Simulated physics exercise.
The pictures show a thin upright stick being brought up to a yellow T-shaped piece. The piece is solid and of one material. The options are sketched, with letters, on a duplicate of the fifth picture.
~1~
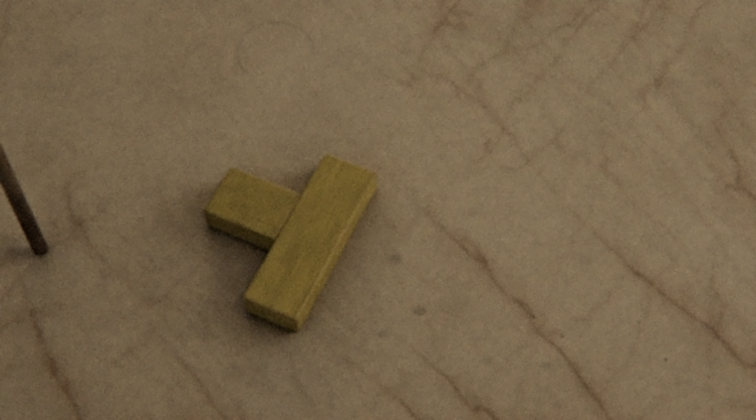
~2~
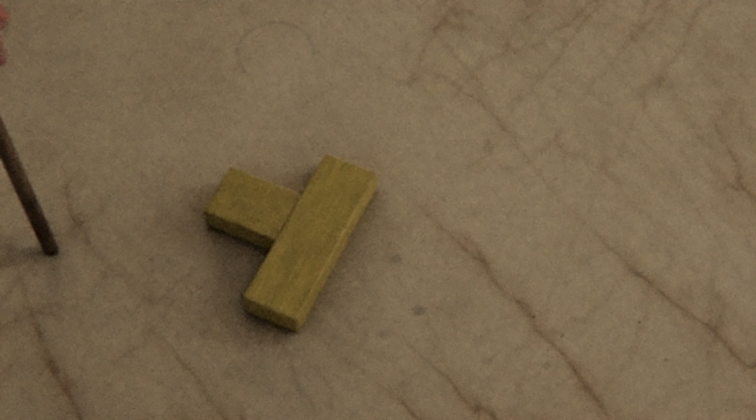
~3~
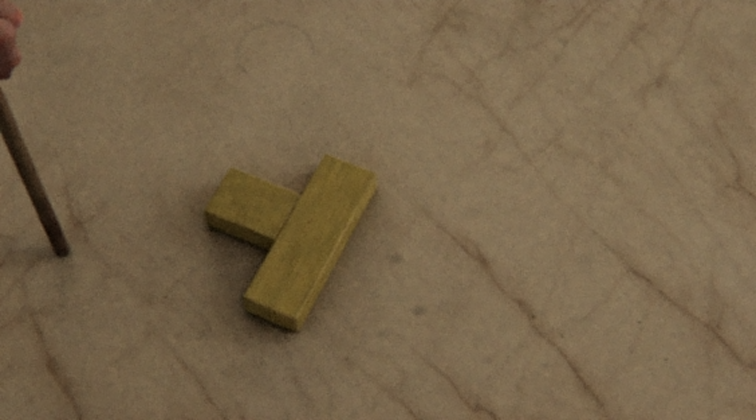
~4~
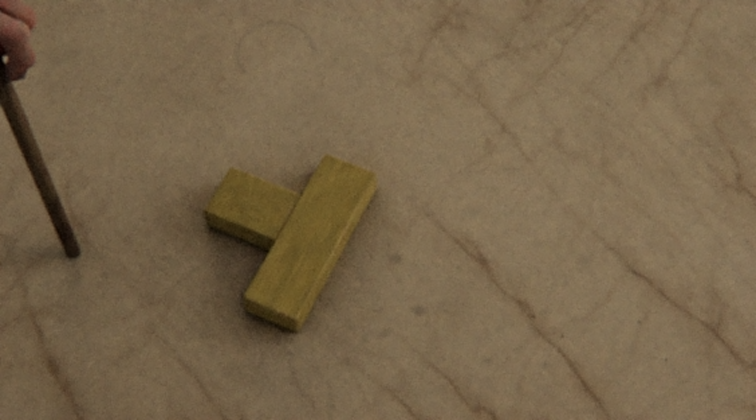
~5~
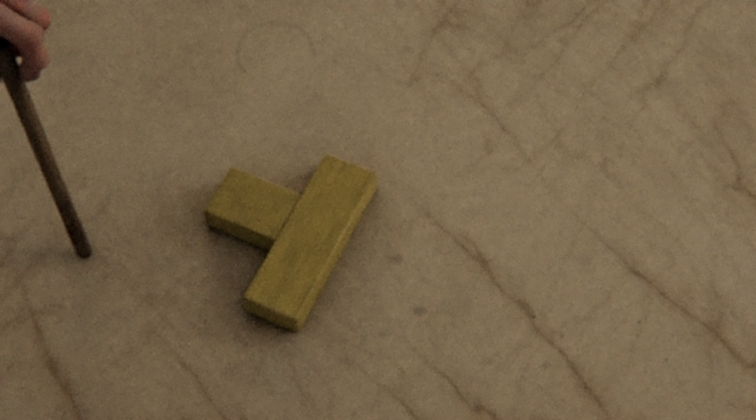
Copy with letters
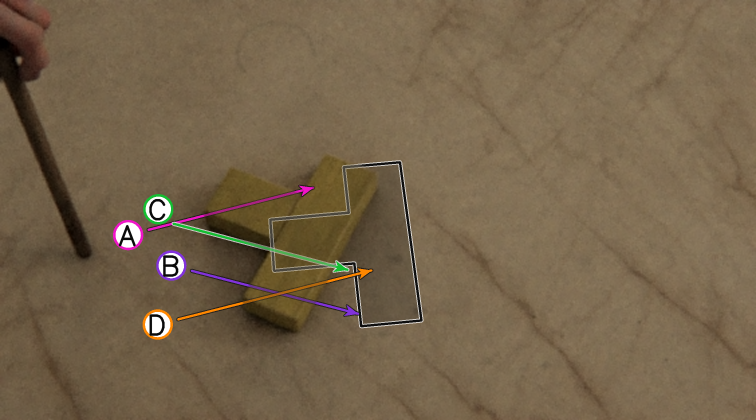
To begin with, a yellow T-shaped piece lies on a pale, veined surface, with the lower end of a thin dark stick at the left edge. The stick then moves slowly a short way right, and a hand gripping it comes into view at upper left, while the yellow piece stays still.
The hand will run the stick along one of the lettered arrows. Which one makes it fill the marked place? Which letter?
The stick should follow C.
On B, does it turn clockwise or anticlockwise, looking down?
It turns anticlockwise.
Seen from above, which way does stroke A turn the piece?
On that stroke, clockwise.
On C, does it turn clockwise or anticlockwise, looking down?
Anticlockwise.
On the marked copy, A from (149, 230) to (313, 188); B from (192, 271) to (358, 314); C from (174, 224) to (347, 270); D from (178, 319) to (371, 270).
With C. Early on, foot of the stick (238, 241), piece (314, 232).
Further on, foot of the stick (300, 258), piece (345, 229).
At the end, foot of the stick (348, 271), piece (381, 226); it fills the outline.
As for the rest, A leaves the piece out of the outline, at (369, 263); B leaves the piece out of the outline, at (364, 227); D leaves the piece out of the outline, at (376, 205).
